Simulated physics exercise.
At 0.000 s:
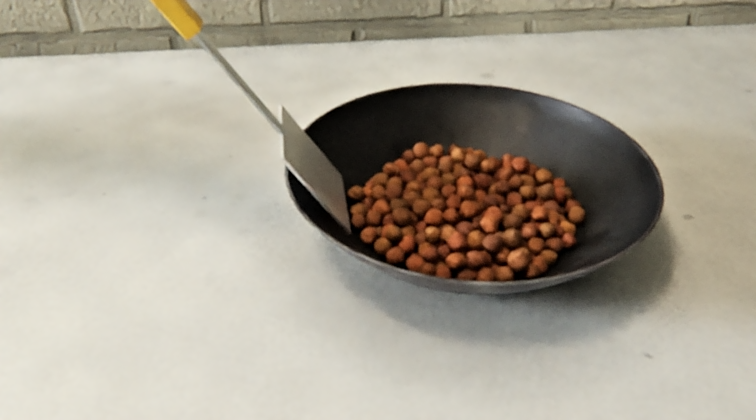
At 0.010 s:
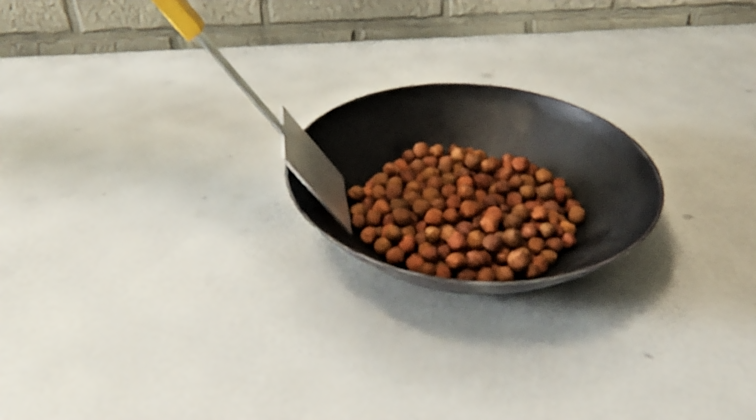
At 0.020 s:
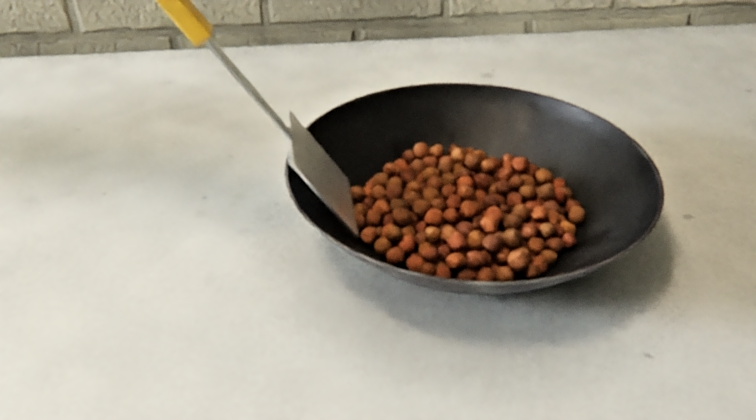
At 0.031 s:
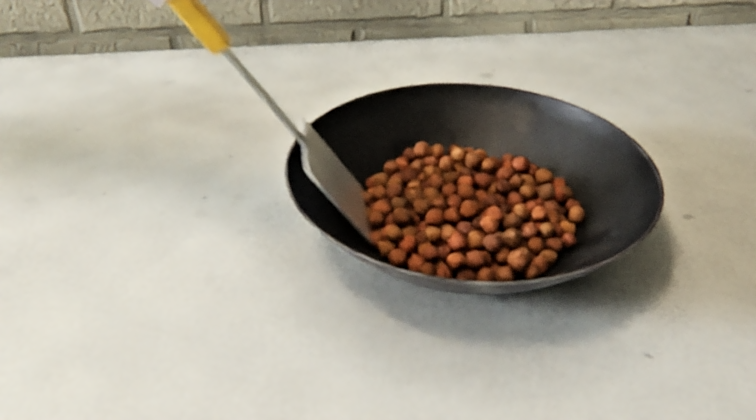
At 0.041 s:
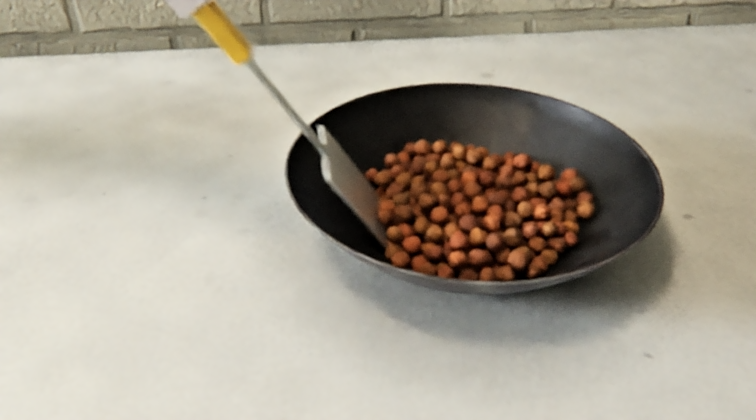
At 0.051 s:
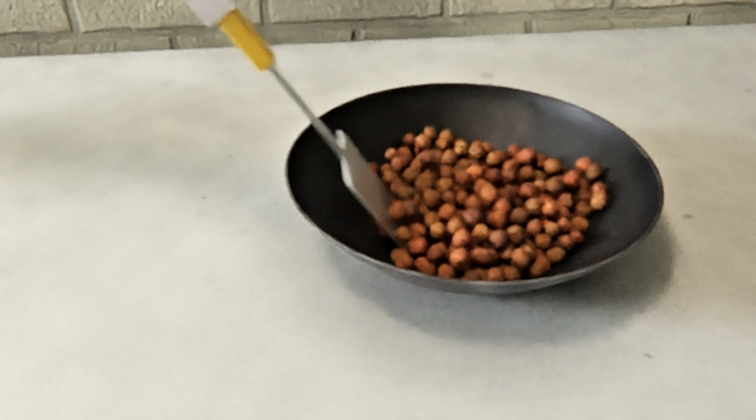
In this clip, a metal spatula with a yellow handle rests at the left side of a dark wok of round brown hazelnuts, then moves right and pushes into them, shifting the pile toward the right side of the wok.
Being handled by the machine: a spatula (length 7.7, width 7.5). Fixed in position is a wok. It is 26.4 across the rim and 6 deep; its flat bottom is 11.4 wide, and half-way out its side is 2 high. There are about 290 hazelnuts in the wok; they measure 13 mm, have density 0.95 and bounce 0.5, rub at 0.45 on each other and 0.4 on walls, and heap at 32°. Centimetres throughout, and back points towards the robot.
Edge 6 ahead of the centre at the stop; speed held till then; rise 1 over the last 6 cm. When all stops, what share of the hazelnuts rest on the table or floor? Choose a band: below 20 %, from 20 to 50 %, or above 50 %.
From 20 to 50 %.
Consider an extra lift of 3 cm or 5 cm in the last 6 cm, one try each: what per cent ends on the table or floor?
It comes to around 35 per cent on the first try and around 25 per cent on the second.
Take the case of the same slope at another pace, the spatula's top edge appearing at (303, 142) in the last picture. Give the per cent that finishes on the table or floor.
Estimate: Close to 0 %.
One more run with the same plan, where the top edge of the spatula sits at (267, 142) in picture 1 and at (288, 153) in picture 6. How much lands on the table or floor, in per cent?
Off the vessel, on the table or floor: Some 0 percent.
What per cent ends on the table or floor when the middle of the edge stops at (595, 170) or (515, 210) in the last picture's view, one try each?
First try roughly 60 percent, second roughly 10 percent.
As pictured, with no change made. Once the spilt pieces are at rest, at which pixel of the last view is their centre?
At about (743, 203) in the last picture.
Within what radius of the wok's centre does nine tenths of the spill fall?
Roughly 45 cm.
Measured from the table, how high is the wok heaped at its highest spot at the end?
About 6.5 centimetres.
After 0.08 s, sloping 57°, highest piece 6 above the table; 292 in the wok.
After 0.10 s, sloping 57°, highest piece 8 above the table; 290 in the wok, 2 on the blade or in flight.
After 0.31 s, sloping 57°, highest piece 8 above the table; 211 in the wok, 47 on the table or floor, 34 on the blade or in flight.
After 1.36 s, sloping 57°, highest piece 6 above the table; 211 in the wok, 81 on the table or floor.
At rest, 211 in the wok, 81 on the table or floor. That is 28 % on the table or floor.
